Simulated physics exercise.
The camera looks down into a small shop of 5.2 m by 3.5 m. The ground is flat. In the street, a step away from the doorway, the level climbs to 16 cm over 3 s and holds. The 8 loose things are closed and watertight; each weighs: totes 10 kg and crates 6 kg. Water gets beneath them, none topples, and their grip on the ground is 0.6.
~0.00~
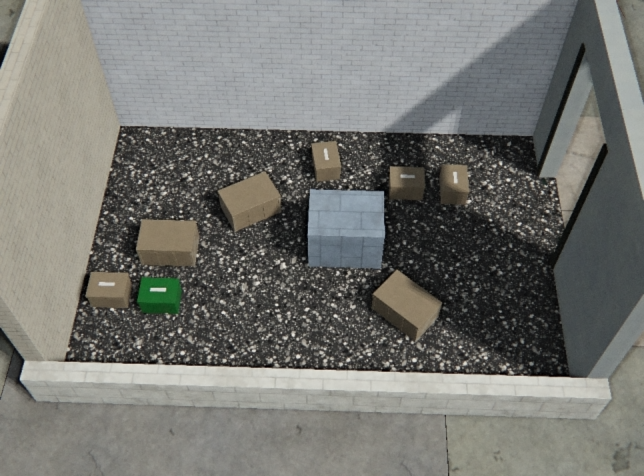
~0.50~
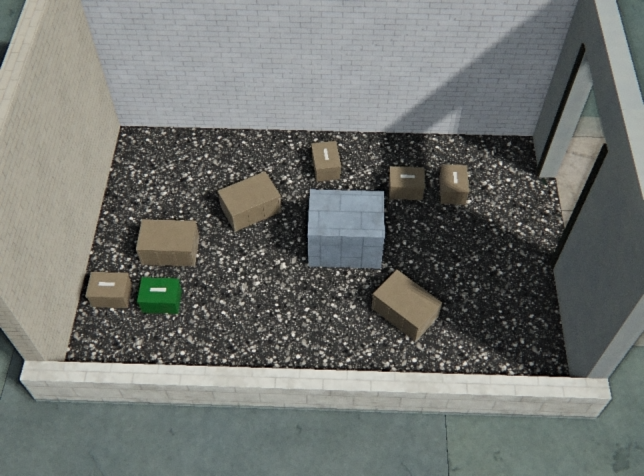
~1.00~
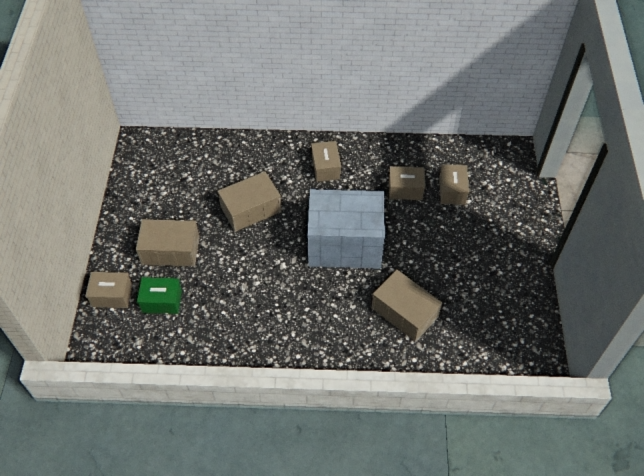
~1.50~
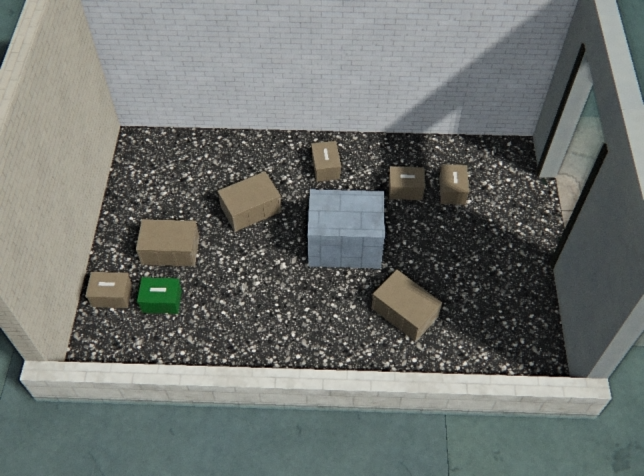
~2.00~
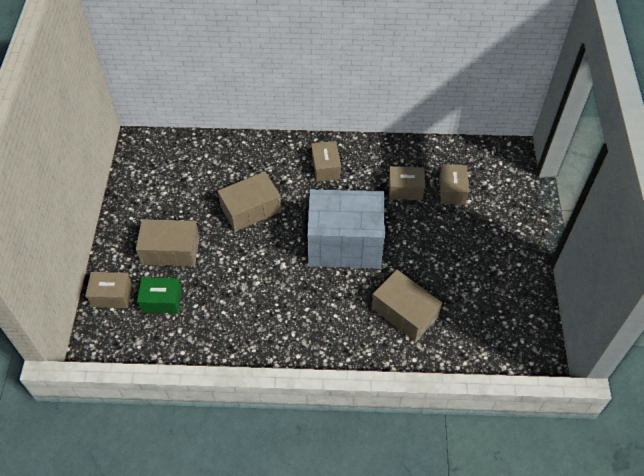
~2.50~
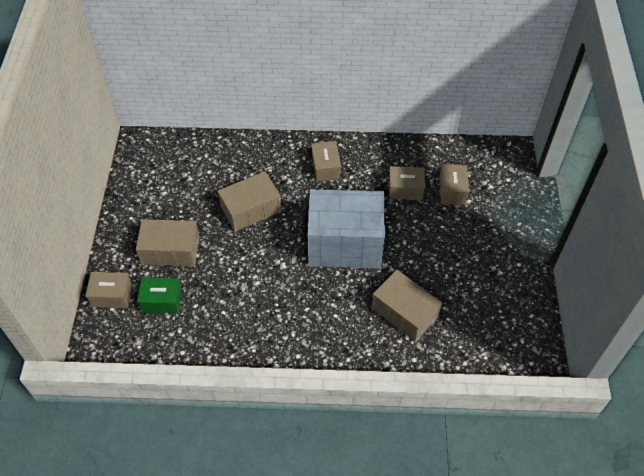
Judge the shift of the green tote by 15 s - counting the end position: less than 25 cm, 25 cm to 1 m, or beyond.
Green tote moves a short way.
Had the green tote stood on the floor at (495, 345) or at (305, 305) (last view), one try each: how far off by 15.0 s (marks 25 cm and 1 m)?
In turn: It barely shifts; it stays put.
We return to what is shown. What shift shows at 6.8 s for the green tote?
About 0 cm.
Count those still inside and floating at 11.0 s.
At that moment 3.
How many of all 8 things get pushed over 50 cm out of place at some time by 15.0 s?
That makes 6.
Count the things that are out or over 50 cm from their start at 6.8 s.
1 of them.
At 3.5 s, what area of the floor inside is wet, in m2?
About 2.5 m2.
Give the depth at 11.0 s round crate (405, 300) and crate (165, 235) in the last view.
About 9 and 4 cm.
After 3.5 s the green tote is near (158, 290), 0.0 m from its start, aground; 0 afloat.
After 6.8 s the green tote is near (158, 290), 0.0 m from its start, aground; 1 afloat.
After 11.0 s the green tote is near (157, 289), 0.0 m from its start, aground; 3 afloat.
After 15.0 s the green tote is near (183, 260), 0.4 m from its start, aground; 6 afloat.
